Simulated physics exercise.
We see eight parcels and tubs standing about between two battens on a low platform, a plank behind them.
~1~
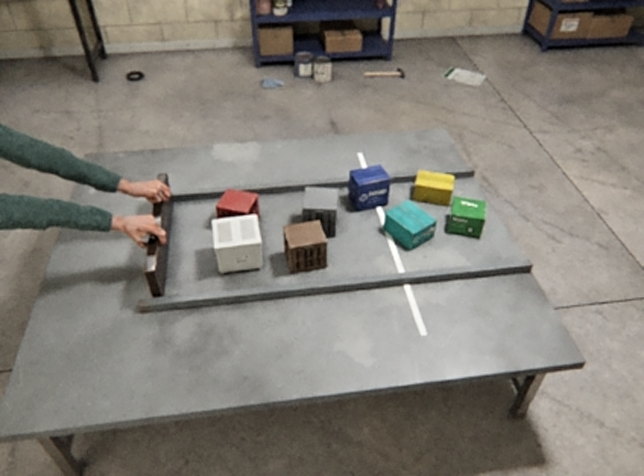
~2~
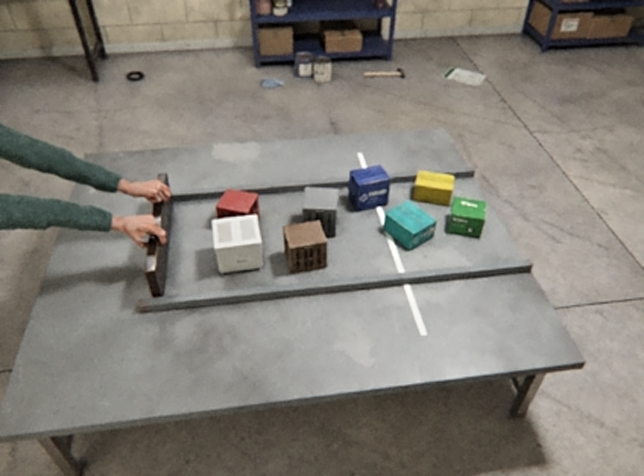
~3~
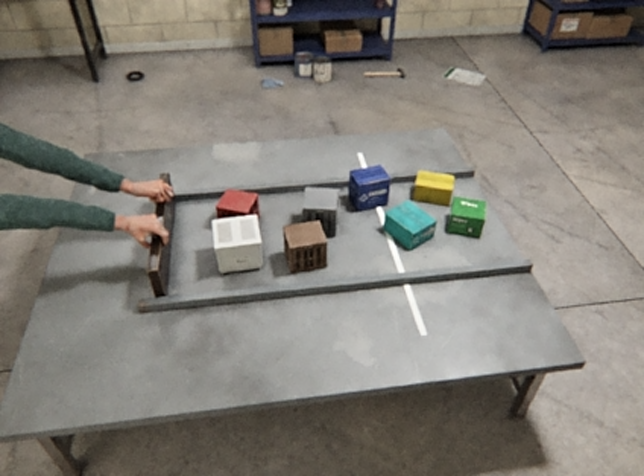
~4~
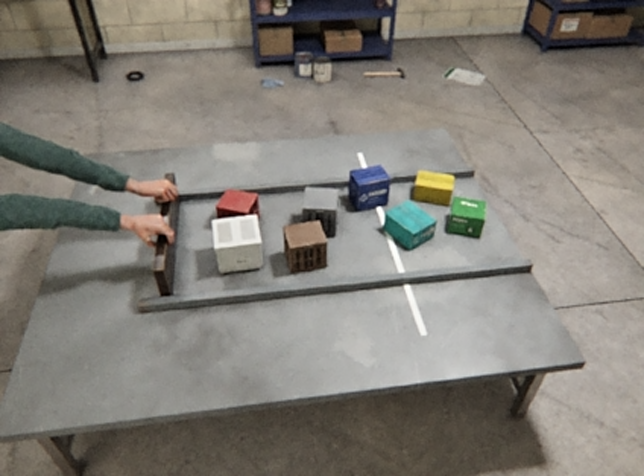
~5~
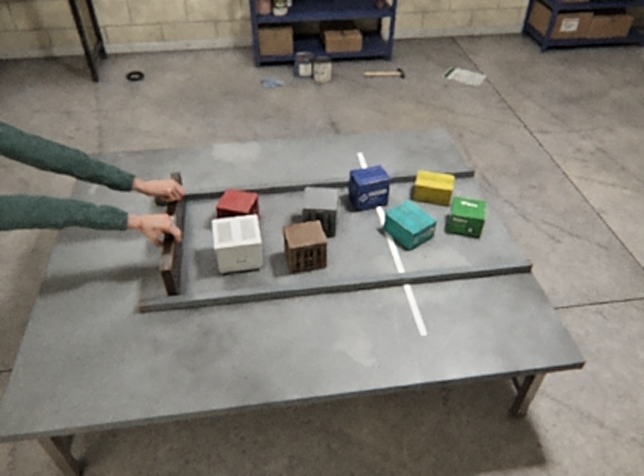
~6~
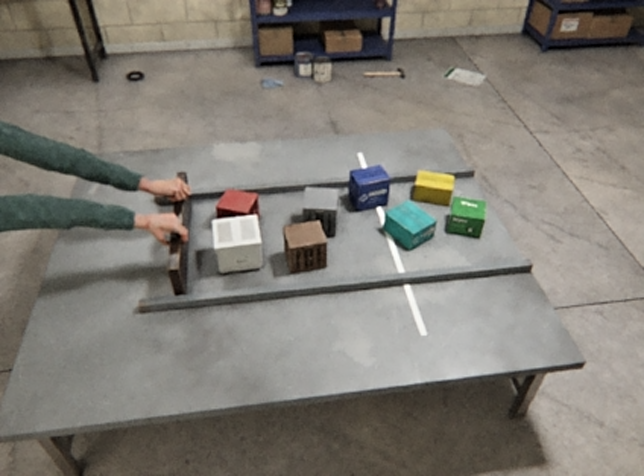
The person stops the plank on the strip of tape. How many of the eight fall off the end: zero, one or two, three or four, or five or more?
In the end the number that fall off is zero.
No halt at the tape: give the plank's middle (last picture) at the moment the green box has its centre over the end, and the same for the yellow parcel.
About (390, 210), and (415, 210) for the other.
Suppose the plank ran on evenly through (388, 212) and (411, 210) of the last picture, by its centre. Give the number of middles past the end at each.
In that order 0 and 1.
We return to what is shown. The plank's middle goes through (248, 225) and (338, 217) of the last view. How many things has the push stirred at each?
By then 3, and 6.
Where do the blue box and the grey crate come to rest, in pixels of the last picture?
The blue box stops around (423, 182); the grey crate around (427, 204).
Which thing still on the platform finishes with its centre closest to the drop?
The green box.
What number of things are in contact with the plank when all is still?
In contact: 2.
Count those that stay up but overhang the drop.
That would be 1.
A little later, none off yet; green box at rest near (467, 217); yellow parcel at rest near (434, 188); turquoise parcel at rest near (409, 225).
When it is over, the number that fall off is zero.
